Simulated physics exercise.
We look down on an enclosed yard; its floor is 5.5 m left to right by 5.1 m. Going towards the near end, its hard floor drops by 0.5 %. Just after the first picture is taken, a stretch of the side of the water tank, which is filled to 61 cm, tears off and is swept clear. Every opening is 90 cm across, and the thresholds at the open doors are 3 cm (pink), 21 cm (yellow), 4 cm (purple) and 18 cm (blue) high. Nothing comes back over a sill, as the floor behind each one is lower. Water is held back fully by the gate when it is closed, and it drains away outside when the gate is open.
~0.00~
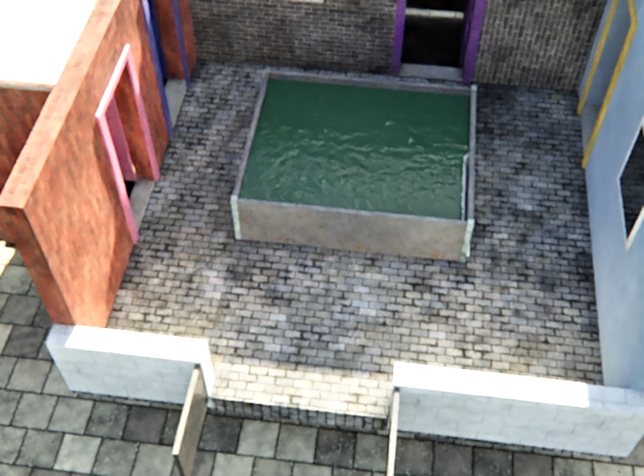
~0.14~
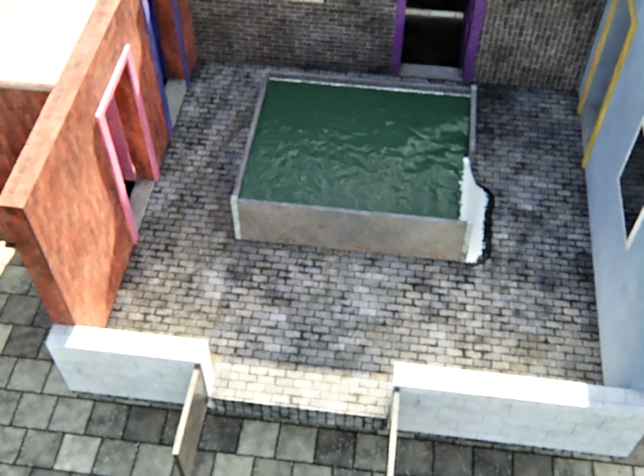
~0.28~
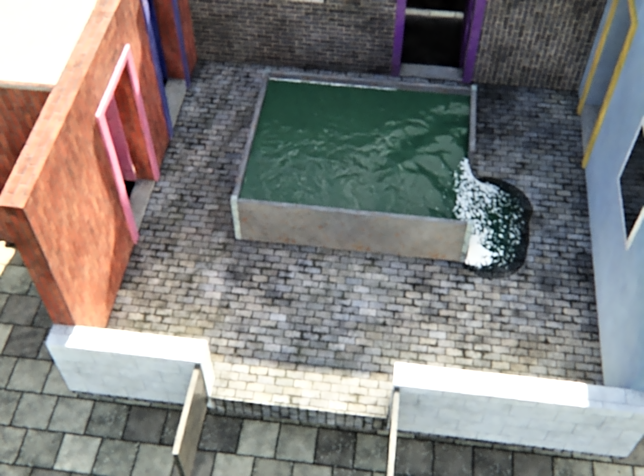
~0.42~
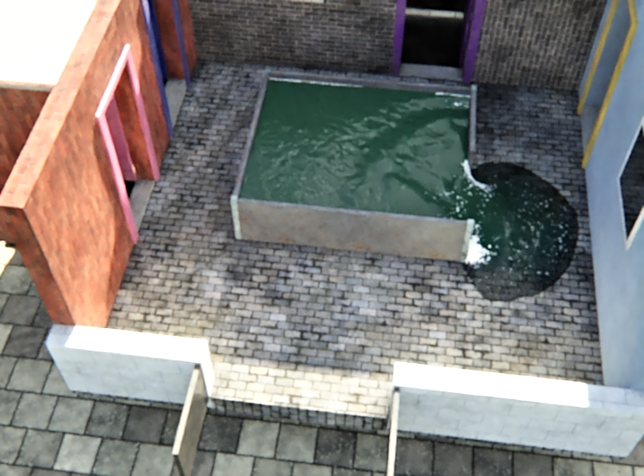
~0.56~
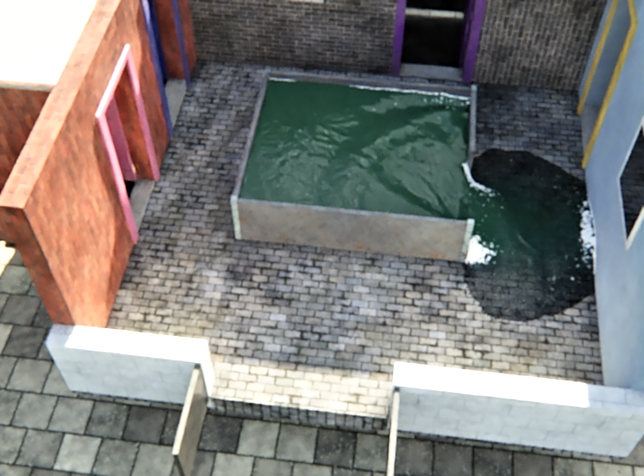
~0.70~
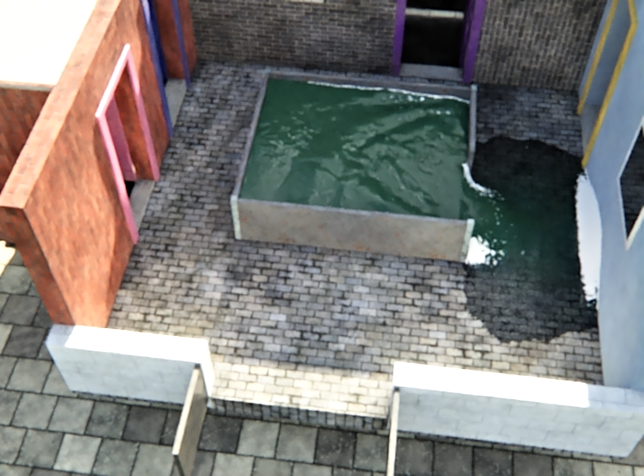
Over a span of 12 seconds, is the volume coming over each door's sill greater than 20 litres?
One by one: Pink door: Beyond the set amount. Yellow door: Short of the set amount. Purple door: Beyond the set amount. Blue door: Short of the set amount.
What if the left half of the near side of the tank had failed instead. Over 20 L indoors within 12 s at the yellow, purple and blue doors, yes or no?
Then it goes yellow fine, purple fine, blue fine.
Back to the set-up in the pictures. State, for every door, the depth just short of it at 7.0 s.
In centimetres - pink: 13, yellow: 9, purple: 8, blue: 13.
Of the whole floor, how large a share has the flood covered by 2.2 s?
Close to 35 in a hundred.
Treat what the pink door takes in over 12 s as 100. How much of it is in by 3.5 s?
I'd say close to 0 percent.
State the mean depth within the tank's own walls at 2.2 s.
Roughly 41 centimetres.
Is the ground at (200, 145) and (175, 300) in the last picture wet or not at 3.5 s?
Untouched, soaked.
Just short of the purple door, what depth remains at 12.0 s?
Roughly 5.5 cm.
After 1.4 s water covers 20 % of the floor and is deepest (42 cm) near (585, 244); pink door not reached, yellow door 11 cm at the sill, 0 L in, purple door not reached, blue door not reached.
After 2.2 s water covers 35 % of the floor and is deepest (45 cm) near (599, 421); pink door not reached, yellow door 13 cm at the sill, 0 L in, purple door not reached, blue door not reached.
After 3.5 s water covers 75 % of the floor and is deepest (34 cm) near (599, 421); pink door not reached, yellow door 11 cm at the sill, 0 L in, purple door 9 cm at the sill, 6 L in, blue door not reached.
After 7.0 s water covers 100 % of the floor and is deepest (21 cm) near (581, 419); pink door 13 cm at the sill, 80 L in, yellow door 9 cm at the sill, 0 L in, purple door 8 cm at the sill, 38 L in, blue door 13 cm at the sill, 0 L in.
After 12.0 s water covers 100 % of the floor and is deepest (16 cm) near (95, 362); pink door 10 cm at the sill, 235 L in, yellow door 7 cm at the sill, 0 L in, purple door 6 cm at the sill, 61 L in, blue door 11 cm at the sill, 0 L in.
